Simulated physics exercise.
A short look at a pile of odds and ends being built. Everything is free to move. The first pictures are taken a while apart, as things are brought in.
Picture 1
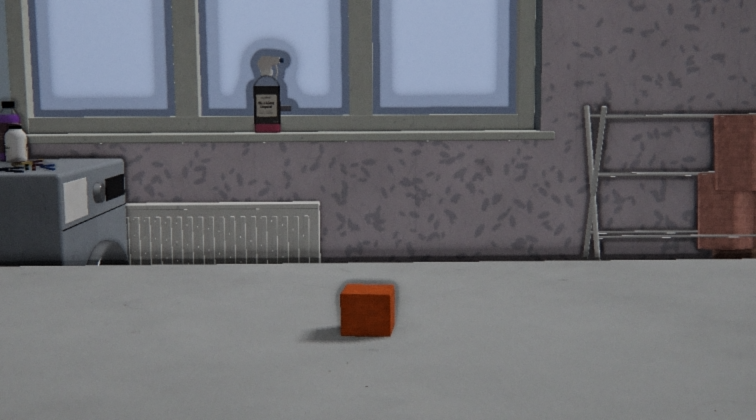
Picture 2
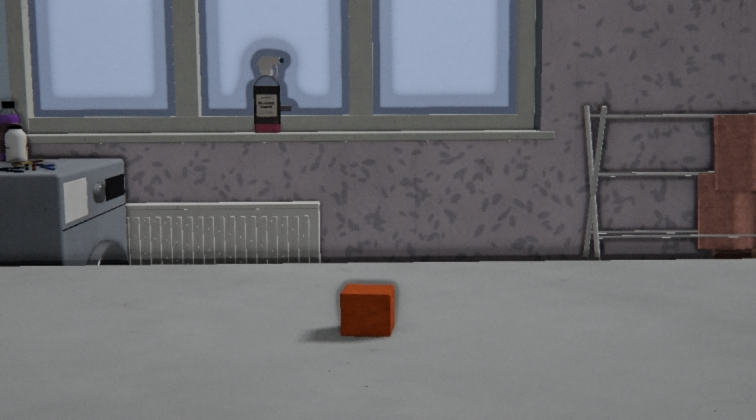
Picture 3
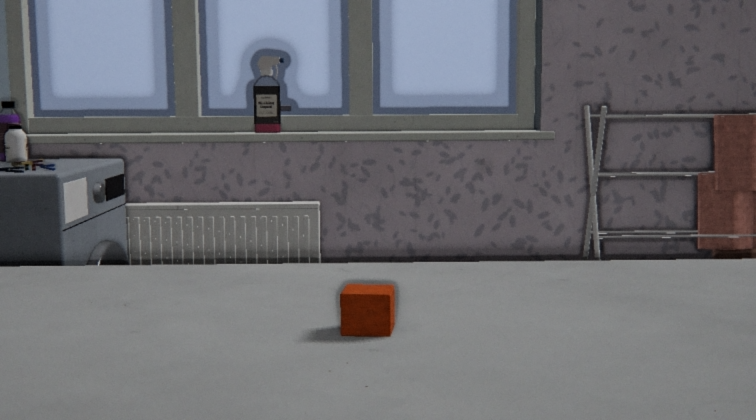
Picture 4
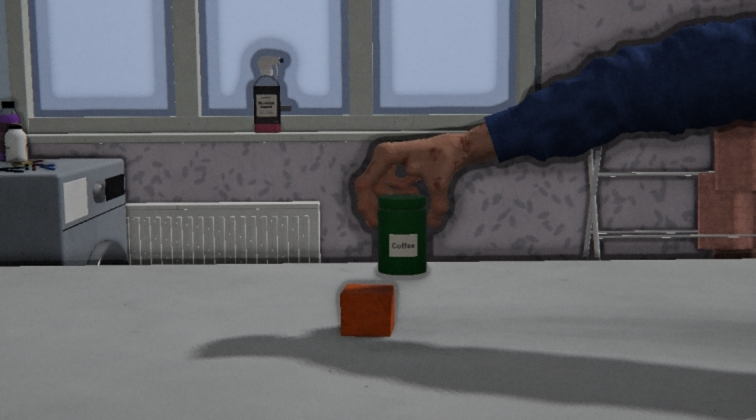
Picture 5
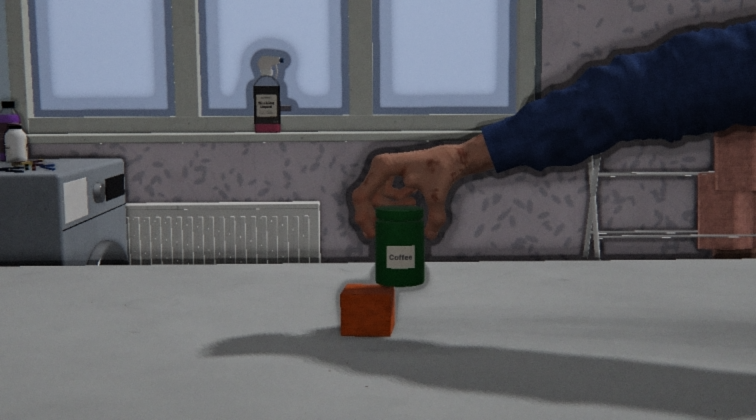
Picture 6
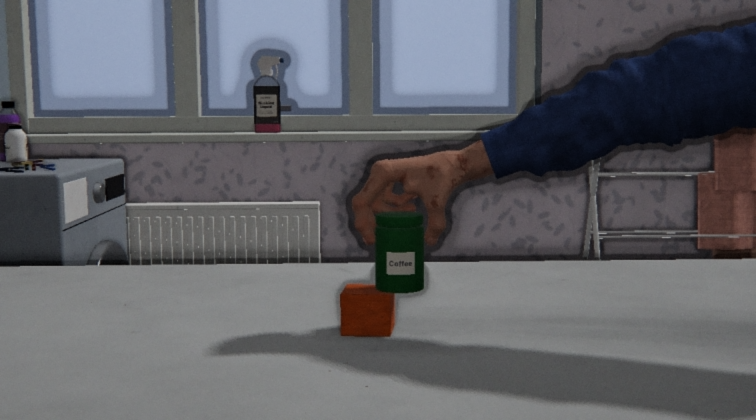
A green coffee jar is out of view at first, while an orange block sits alone and still on a grey tabletop. Then a blue-sleeved arm reaches in from the right, holding the jar from above, and lowers it slightly to the block's right rear edge, the hand still gripping it.
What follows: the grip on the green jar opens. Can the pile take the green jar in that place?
In the end the pile gives way.
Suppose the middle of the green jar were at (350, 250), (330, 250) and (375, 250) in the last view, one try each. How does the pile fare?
In the first case it holds; in the second case it comes apart; in the third case it stays up.
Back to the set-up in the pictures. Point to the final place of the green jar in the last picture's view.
Near (449, 307).
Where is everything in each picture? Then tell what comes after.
In the first picture, the last thing is not in view yet; orange block (368, 310).
In the second picture, the last thing is not in view yet; orange block (368, 310).
In the third picture, the last thing is not in view yet; orange block (368, 310).
In the fourth picture, coming down; green jar (402, 234); orange block (368, 310).
In the fifth picture, coming down; green jar (400, 246); orange block (368, 310).
In the sixth picture, set down, still held; green jar (400, 252); orange block (368, 310).
Then, 0.30 s after the last picture, green jar tipped 49° from how it was near (426, 271).
Then, 0.40 s after the last picture, green jar now fallen.
Then, 1.30 s after the last picture, nothing new.
At rest, fallen, green jar; orange block in place. Seen from the same camera at the end, green jar near (449, 307). The pile loses its balance.
